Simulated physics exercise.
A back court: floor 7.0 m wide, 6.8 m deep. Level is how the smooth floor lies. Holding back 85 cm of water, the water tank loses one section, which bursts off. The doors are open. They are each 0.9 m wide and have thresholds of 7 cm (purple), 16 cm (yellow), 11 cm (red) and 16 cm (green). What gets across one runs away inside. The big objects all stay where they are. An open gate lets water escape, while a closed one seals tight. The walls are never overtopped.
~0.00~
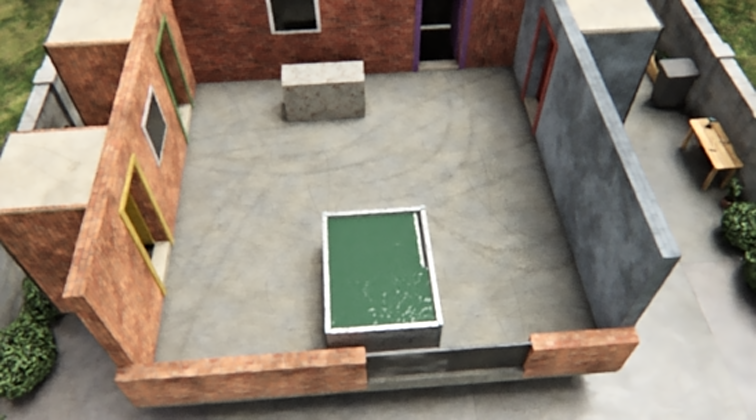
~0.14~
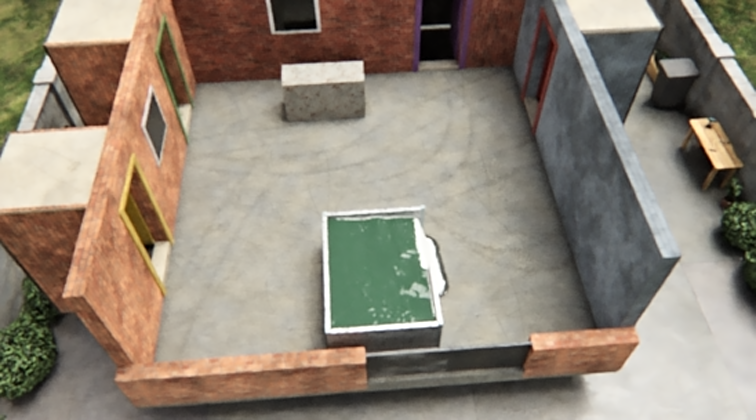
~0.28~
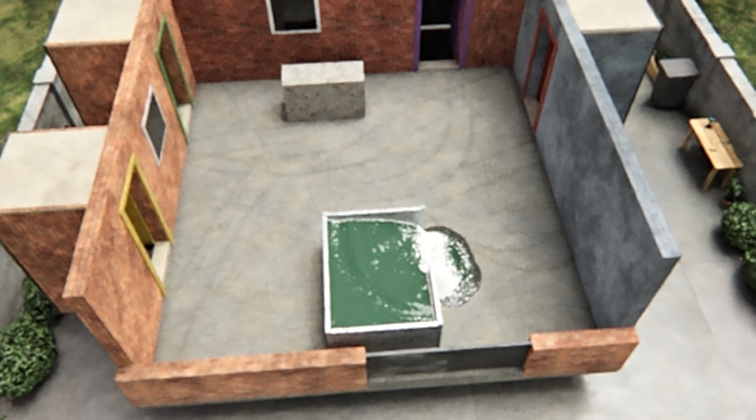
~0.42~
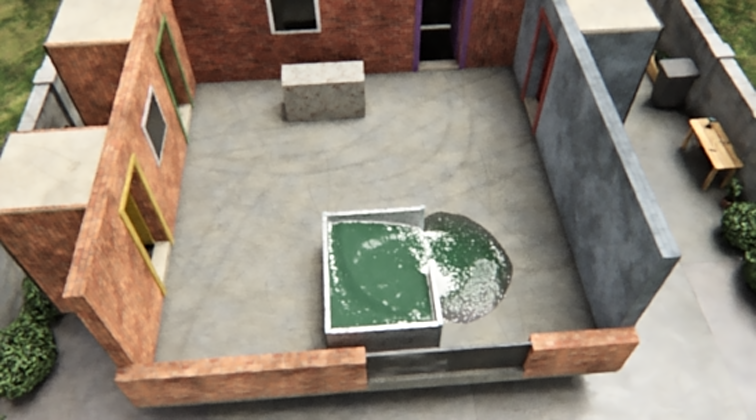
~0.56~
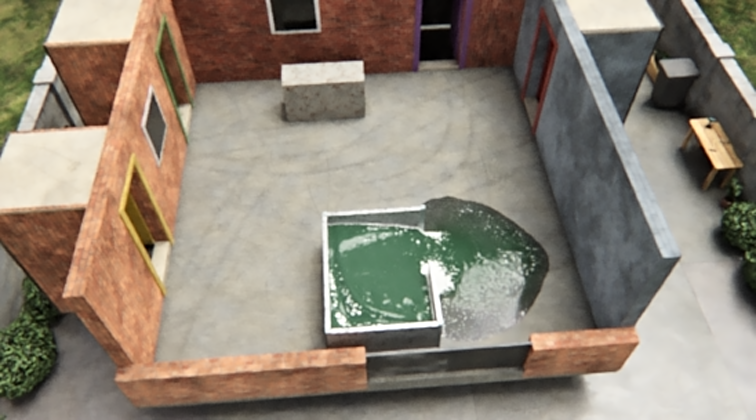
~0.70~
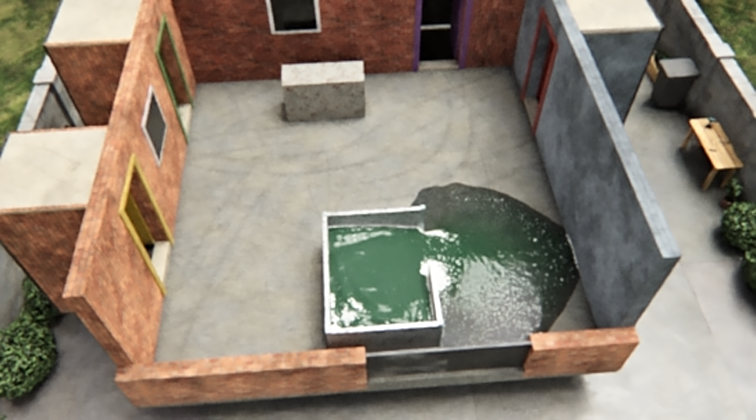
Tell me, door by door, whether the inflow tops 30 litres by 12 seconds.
At the purple door it tops it; at the yellow door it falls short; at the red door it falls short; at the green door it falls short.
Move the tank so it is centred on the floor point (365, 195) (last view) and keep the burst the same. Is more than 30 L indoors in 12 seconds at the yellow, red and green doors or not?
So the yellow door keeps within it, the red door tops the limit and the green door keeps within it.
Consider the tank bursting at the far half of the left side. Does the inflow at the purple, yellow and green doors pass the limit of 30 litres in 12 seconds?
Purple: Within the limit; yellow: Exceeding the limit; green: Within the limit.
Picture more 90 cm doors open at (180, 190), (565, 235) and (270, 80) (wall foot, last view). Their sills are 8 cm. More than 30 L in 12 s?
Check each in turn: The first fails, the second succeeds, the third fails.
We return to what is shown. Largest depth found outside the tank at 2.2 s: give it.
Peak depth: Approx. 38 cm.
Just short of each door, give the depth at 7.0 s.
Depths in centimetres - purple: 14, yellow: 2, red: 7, green: 8.
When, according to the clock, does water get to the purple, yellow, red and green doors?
So, purple at 2.6 s, then yellow at 6.0 s, red at 1.6 s, and green at 6.0 s.
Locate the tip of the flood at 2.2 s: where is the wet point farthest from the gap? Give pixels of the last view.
(510, 71).
After 1.4 s water covers 20 % of the floor and is deepest (42 cm) near (568, 254); purple door not reached, yellow door not reached, red door not reached, green door not reached.
After 2.2 s water covers 30 % of the floor and is deepest (38 cm) near (598, 350); purple door not reached, yellow door not reached, red door 14 cm at the sill, 0 L in, green door not reached.
After 3.5 s water covers 35 % of the floor and is deepest (28 cm) near (448, 362); purple door 16 cm at the sill, 12 L in, yellow door not reached, red door 9 cm at the sill, 2 L in, green door not reached.
After 7.0 s water covers 65 % of the floor and is deepest (16 cm) near (508, 94); purple door 14 cm at the sill, 100 L in, yellow door 2 cm at the sill, 0 L in, red door 7 cm at the sill, 2 L in, green door 8 cm at the sill, 0 L in.
After 12.0 s water covers 95 % of the floor and is deepest (10 cm) near (365, 108); purple door 9 cm at the sill, 149 L in, yellow door 5 cm at the sill, 0 L in, red door 9 cm at the sill, 3 L in, green door 8 cm at the sill, 0 L in.
